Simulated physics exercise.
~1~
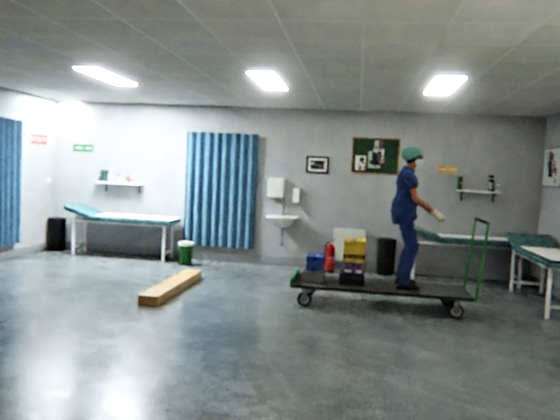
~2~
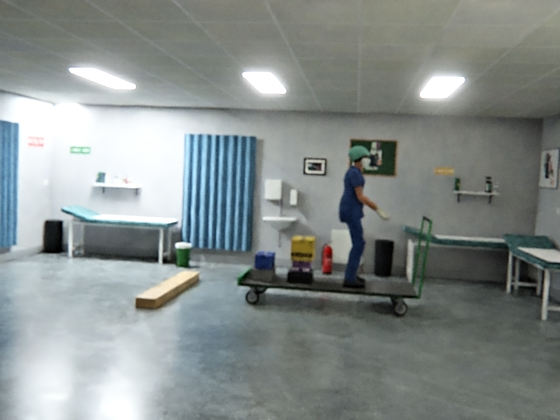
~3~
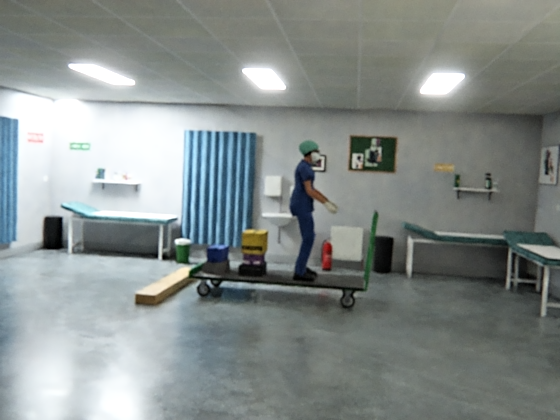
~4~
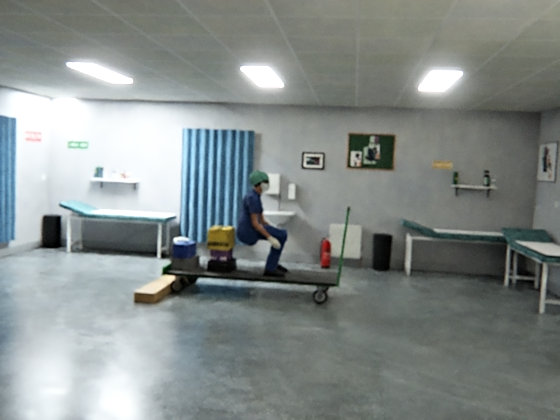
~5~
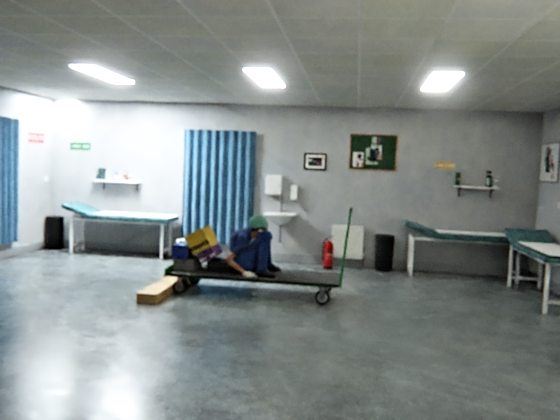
A grey-walled room with blue curtains and padded examination tables is seen from the side by a slightly swaying camera. A person in blue scrubs and a green cap stands on a flat green-handled cart, behind a blue parcel, a yellow parcel above a purple one, and a dark box. The cart rolls left towards a light wooden block on the floor. Its wheels meet the block and it stops, while the rider drops into a crouch. The yellow and purple parcels tip leftward, and the rider ends slumped low on the deck, with the load still aboard.
